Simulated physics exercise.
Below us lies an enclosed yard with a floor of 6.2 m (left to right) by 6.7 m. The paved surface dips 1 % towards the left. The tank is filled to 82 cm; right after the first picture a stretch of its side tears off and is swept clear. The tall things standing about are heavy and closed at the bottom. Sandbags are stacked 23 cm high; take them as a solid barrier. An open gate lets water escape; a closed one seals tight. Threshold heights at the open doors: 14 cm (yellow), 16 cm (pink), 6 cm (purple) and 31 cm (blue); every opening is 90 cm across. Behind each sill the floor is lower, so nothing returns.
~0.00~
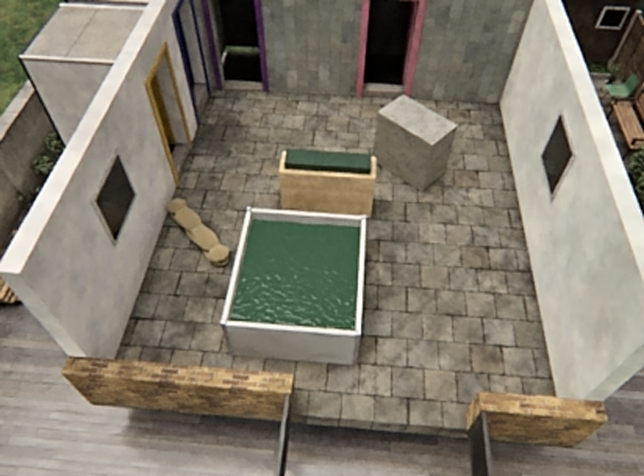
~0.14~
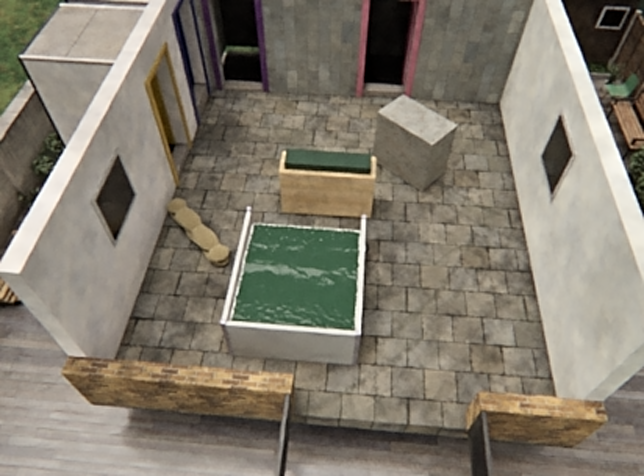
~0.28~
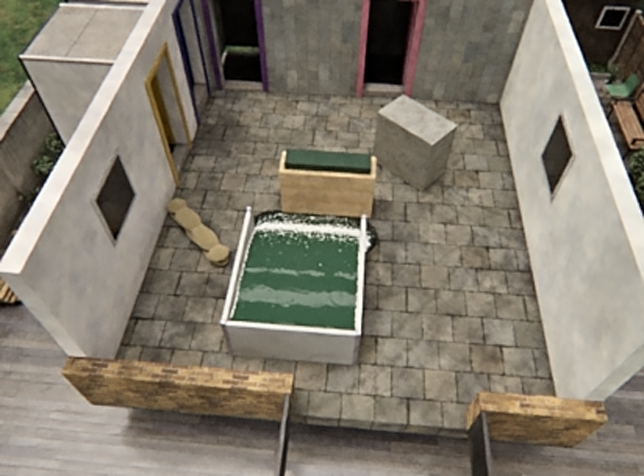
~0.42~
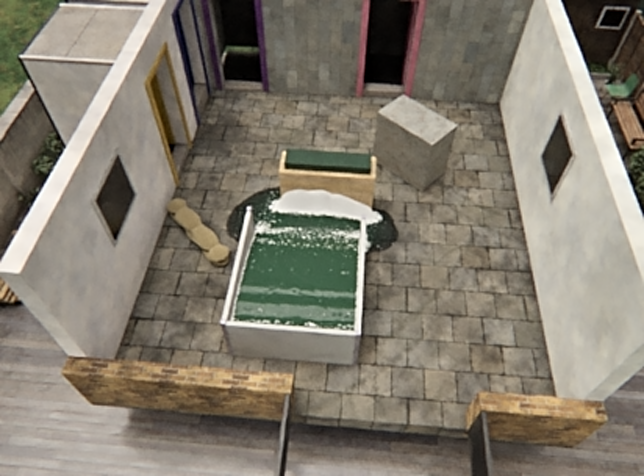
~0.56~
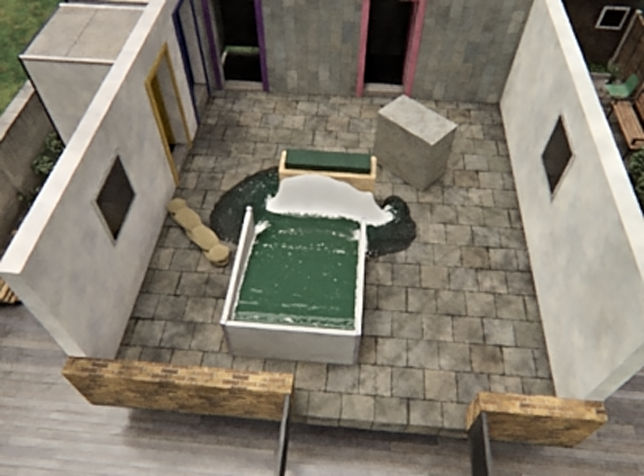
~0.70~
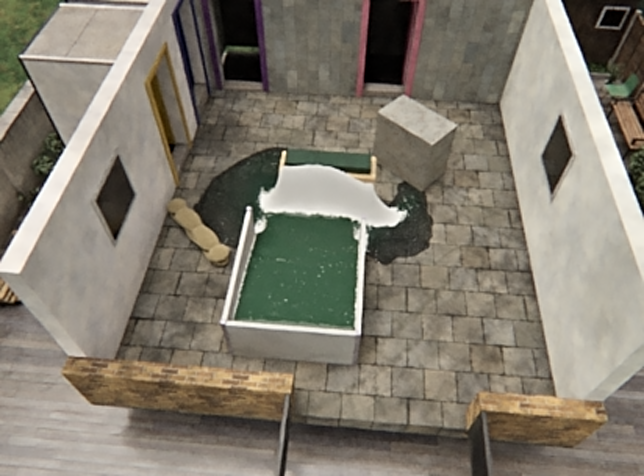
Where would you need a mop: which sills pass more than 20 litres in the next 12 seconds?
Door by door: At the yellow door it exceeds the limit; at the pink door it keeps below the limit; at the purple door it goes over the limit; at the blue door it does not reach the limit.
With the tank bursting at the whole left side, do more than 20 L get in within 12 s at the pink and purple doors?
Against that limit: Pink below, purple above.
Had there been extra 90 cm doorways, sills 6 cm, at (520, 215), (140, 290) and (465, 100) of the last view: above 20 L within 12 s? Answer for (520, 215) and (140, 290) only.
In turn: Over, below.
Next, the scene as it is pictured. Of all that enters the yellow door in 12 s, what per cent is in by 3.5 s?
About 95 per cent.
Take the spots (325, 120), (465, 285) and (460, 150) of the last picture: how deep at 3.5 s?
Roughly 1, 2 and 3 cm, in turn.
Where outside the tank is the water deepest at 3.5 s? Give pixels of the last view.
Around (210, 94).
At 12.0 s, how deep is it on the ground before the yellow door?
Roughly 10.0 cm deep.
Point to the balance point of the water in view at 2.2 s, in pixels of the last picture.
At about (312, 226).
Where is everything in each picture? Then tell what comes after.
Still water, 82 cm deep, in the tank at (299, 269), in the first frame.
Water pours out on the tank's far side and has run 1.0 m, to (365, 250); typically 11 cm deep outside, 82 cm at the tank's back, in the second frame.
Water pours out on the tank's far side and has run 1.2 m, to (372, 233); typically 13 cm deep outside, 82 cm at the tank's back, in the third frame.
The front is at (249, 202), 1.5 m from the gap on the tank's far side; 2.2 m2 of floor is under water; 75 cm left at the back of the tank, in the fourth frame.
Water pours out on the tank's far side and has run 2.0 m, to (265, 174); typically 8 cm deep outside, 69 cm at the tank's back, in the fifth frame.
The front is at (270, 152), 2.5 m from the gap on the tank's far side; 4.4 m2 of floor is under water; 69 cm left at the back of the tank, in the sixth frame.
After 1.4 s water covers 40 % of the floor and is deepest (54 cm) near (310, 224); yellow door 22 cm at the sill, 1 L in, pink door not reached, purple door 4 cm at the sill, 0 L in, blue door 4 cm at the sill, 0 L in.
After 2.2 s water covers 50 % of the floor and is deepest (40 cm) near (212, 89); yellow door 26 cm at the sill, 42 L in, pink door not reached, purple door 18 cm at the sill, 12 L in, blue door 15 cm at the sill, 0 L in.
After 3.5 s water covers 55 % of the floor and is deepest (28 cm) near (210, 94); yellow door 16 cm at the sill, 80 L in, pink door not reached, purple door 23 cm at the sill, 154 L in, blue door 15 cm at the sill, 0 L in.
After 7.0 s water covers 90 % of the floor and is deepest (14 cm) near (236, 91); yellow door 9 cm at the sill, 84 L in, pink door 9 cm at the sill, 0 L in, purple door 13 cm at the sill, 332 L in, blue door 13 cm at the sill, 0 L in.
After 12.0 s water covers 95 % of the floor and is deepest (10 cm) near (183, 171); yellow door 10 cm at the sill, 84 L in, pink door 7 cm at the sill, 0 L in, purple door 9 cm at the sill, 390 L in, blue door 10 cm at the sill, 0 L in.
